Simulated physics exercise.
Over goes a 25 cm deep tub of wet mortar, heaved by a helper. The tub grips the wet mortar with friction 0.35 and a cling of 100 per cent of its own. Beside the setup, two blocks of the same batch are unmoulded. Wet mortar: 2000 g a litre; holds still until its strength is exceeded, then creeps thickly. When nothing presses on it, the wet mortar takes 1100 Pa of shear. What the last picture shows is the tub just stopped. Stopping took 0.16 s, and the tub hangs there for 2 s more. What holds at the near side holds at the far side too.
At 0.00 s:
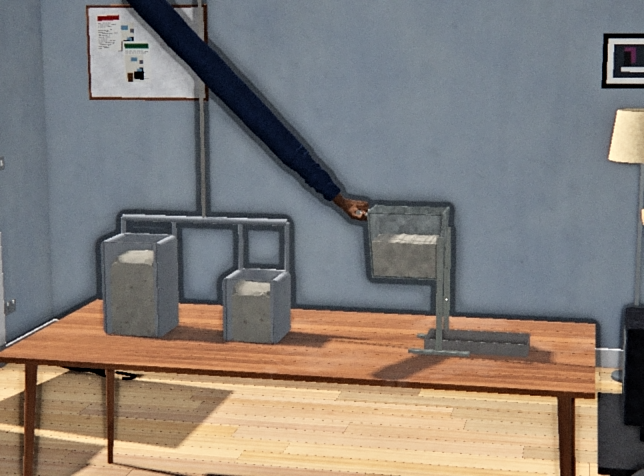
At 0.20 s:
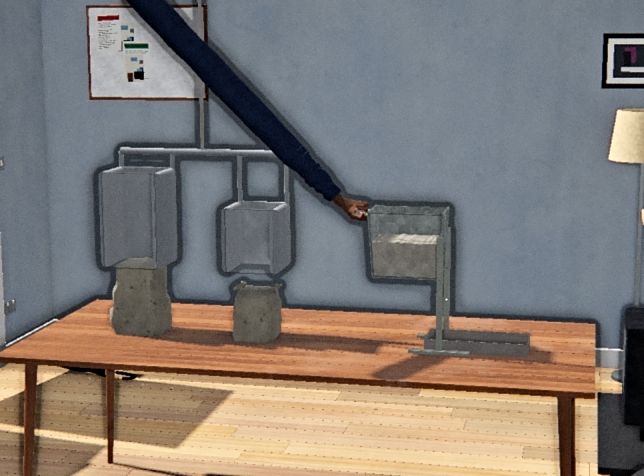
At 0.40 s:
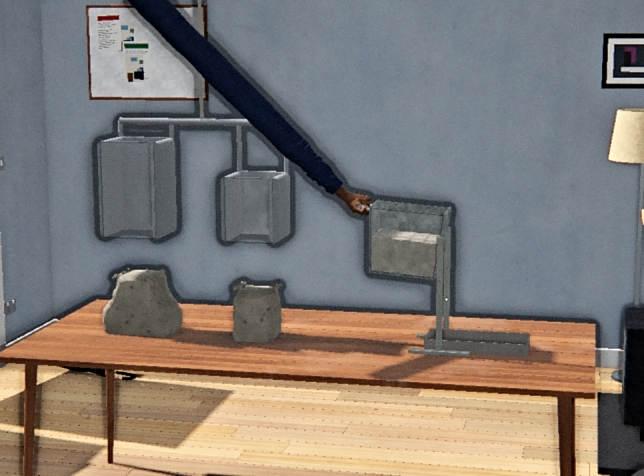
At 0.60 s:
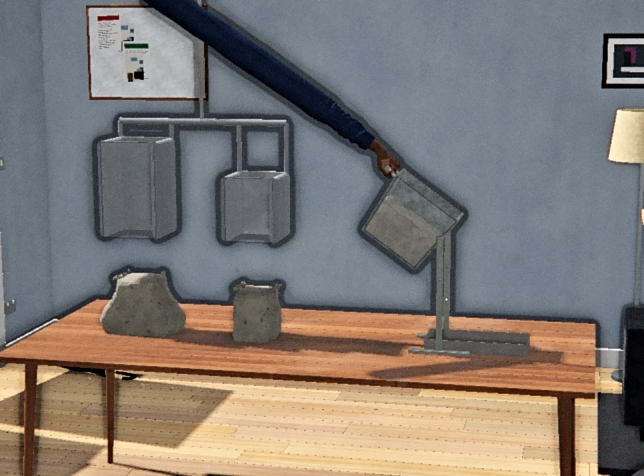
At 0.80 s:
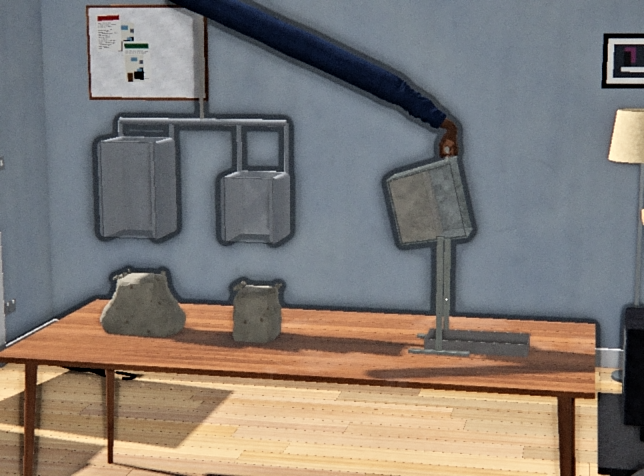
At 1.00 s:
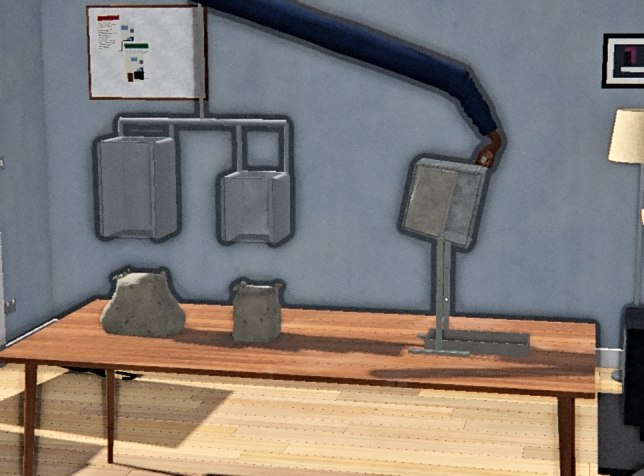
In a room with blue-grey walls and a pale wood floor, seen from a fixed view facing a brown wooden table, two grey box moulds on a hanging frame stand at left and a grey tub on a stand at right. The moulds rise off two grey mortar blocks, the left one slumping lower and wider. Then a dark-sleeved arm swings the tub over clockwise by its rim.
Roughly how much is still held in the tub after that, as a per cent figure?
The amount still held in the tub is about 44 per cent.
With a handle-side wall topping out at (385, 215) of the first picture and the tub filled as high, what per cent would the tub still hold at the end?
In that case close to 100 %.
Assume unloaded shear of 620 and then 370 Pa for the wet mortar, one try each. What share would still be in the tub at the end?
45 %, then 40 %.
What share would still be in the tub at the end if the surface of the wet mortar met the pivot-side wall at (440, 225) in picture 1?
I'd say close to 40 % stays in the tub.
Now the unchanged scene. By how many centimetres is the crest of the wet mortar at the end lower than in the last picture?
Some 15 cm.
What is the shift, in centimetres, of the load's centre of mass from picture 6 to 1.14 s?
Displacement noted: Approx. 4 cm... about that.
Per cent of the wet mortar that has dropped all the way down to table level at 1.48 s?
Near 0 per cent has got down by that time.
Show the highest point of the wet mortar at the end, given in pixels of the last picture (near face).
At about (426, 206).
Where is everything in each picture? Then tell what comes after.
The first frame shows handle-side rim at (370, 212), tilt 0 degrees; crest of the wet mortar at (401, 242); block heights 33 cm, 21 cm (left to right).
The second frame shows handle-side rim at (370, 212), tilt 0 degrees; crest of the wet mortar at (401, 242); block heights 30 cm, 21 cm (left to right).
The third frame shows handle-side rim at (372, 207), tilt 4 degrees; crest of the wet mortar at (376, 237); block heights 25 cm, 21 cm (left to right).
The fourth frame shows handle-side rim at (398, 176), tilt 36 degrees; crest of the wet mortar at (385, 203); block heights 24 cm, 21 cm (left to right).
The fifth frame shows handle-side rim at (451, 164), tilt 77 degrees; crest of the wet mortar at (419, 174); block heights 24 cm, 21 cm (left to right).
The sixth frame shows handle-side rim at (483, 175), tilt 101 degrees; crest of the wet mortar at (423, 167); block heights 24 cm, 21 cm (left to right).
After 1.14 s, the tub is at 101 degrees and holds 100 %.
After 1.31 s, the tub is at 101 degrees and holds 92 %.
After 1.48 s, the tub is at 101 degrees and holds 61 %.
After 1.65 s, the tub is at 101 degrees and holds 45 %.
After 3.00 s, the tub is at 101 degrees and holds 44 %.
